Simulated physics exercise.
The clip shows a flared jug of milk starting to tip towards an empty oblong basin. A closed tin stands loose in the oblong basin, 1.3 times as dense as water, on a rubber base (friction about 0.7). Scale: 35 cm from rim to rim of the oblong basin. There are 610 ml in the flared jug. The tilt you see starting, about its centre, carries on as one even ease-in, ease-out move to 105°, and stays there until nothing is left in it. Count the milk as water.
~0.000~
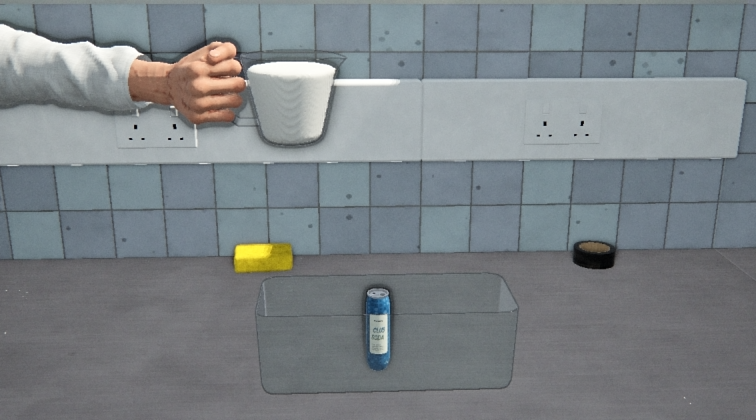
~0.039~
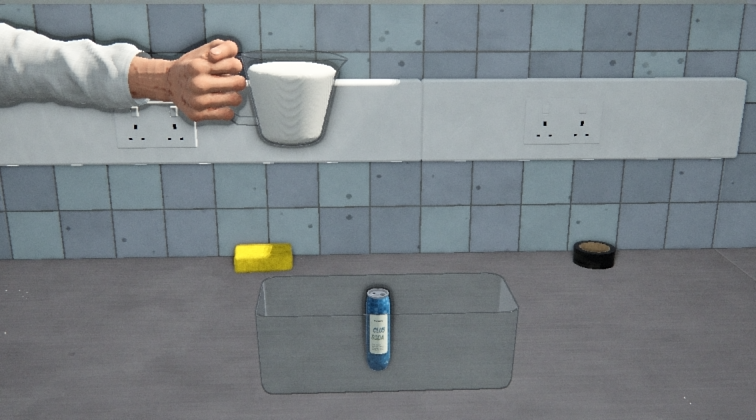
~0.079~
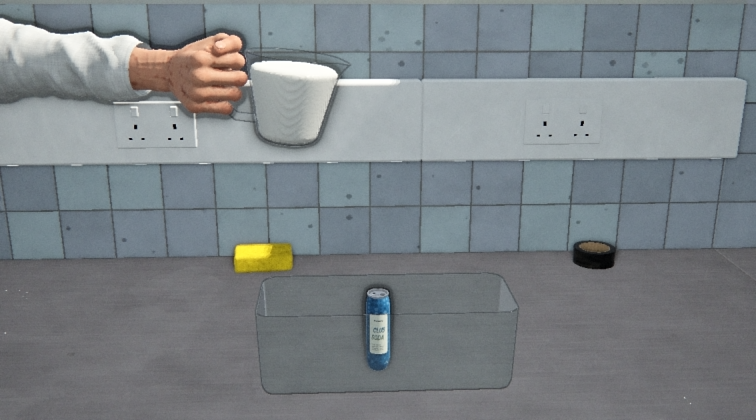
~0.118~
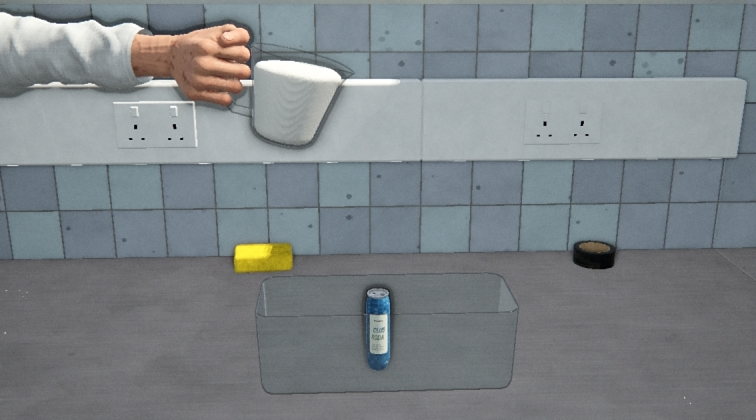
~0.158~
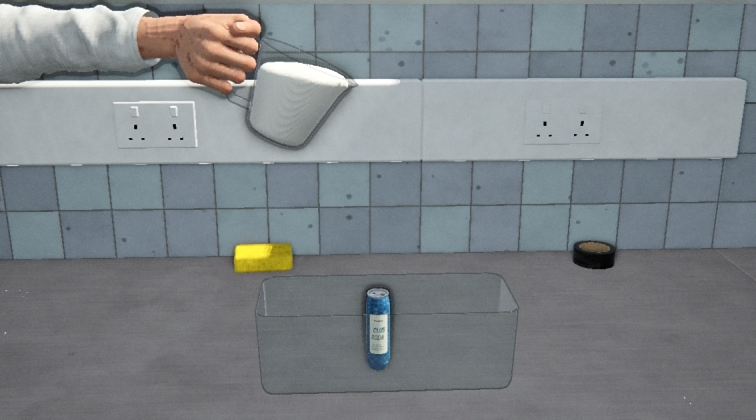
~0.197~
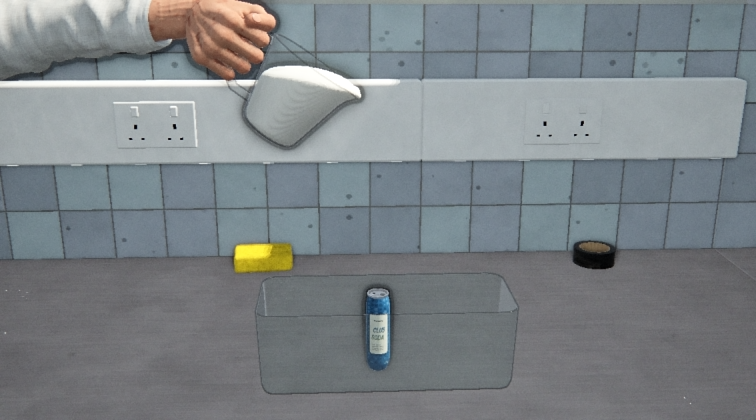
To begin with, a hand at the left holds a clear jug of white milk upright above an empty see-through basin, where a blue tin stands. The hand then rises slightly and tilts the jug to the right, slowly at first and then further, and the milk slants up to the jug's right edge.
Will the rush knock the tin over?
The tin remains upright.
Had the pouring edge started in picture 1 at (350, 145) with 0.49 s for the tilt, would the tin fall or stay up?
Then it topples.
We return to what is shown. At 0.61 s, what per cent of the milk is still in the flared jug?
Near 4 in a hundred.
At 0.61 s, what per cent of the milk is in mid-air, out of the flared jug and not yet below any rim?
About 28 per cent.
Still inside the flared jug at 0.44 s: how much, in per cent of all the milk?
About 34 per cent.
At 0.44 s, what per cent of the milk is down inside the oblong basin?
Near 4 in a hundred.
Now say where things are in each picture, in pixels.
The first frame shows tilt 0°; pouring edge (347, 56); surface from (247, 68) to (336, 68); the oblong basin's rim runs from (259, 297) to (510, 293); the tin's top is at (378, 297).
The second frame shows tilt 2°; pouring edge (348, 58); surface from (248, 67) to (336, 69).
The third frame shows tilt 7°; pouring edge (351, 63); surface from (251, 65) to (338, 70).
The fourth frame shows tilt 14°; pouring edge (355, 72); surface from (255, 63) to (342, 74).
The fifth frame shows tilt 25°; pouring edge (359, 84); surface from (259, 67) to (349, 79).
The sixth frame shows tilt 37°; pouring edge (360, 98); surface from (258, 80) to (348, 86); 1 per cent is over the edge.
After 0.44 s the tilt is 102° and 34 per cent is still to pour; the tin stands where it began.
After 0.61 s the tilt is 105° and 4 per cent is still to pour; the tin stands where it began.
After 0.79 s the tilt is 105° and 0 per cent is still to pour; the tin stands where it began.
After 0.99 s the tilt is 105° and 0 per cent is still to pour; the tin stands where it began.
In the end the tin stands where it began.
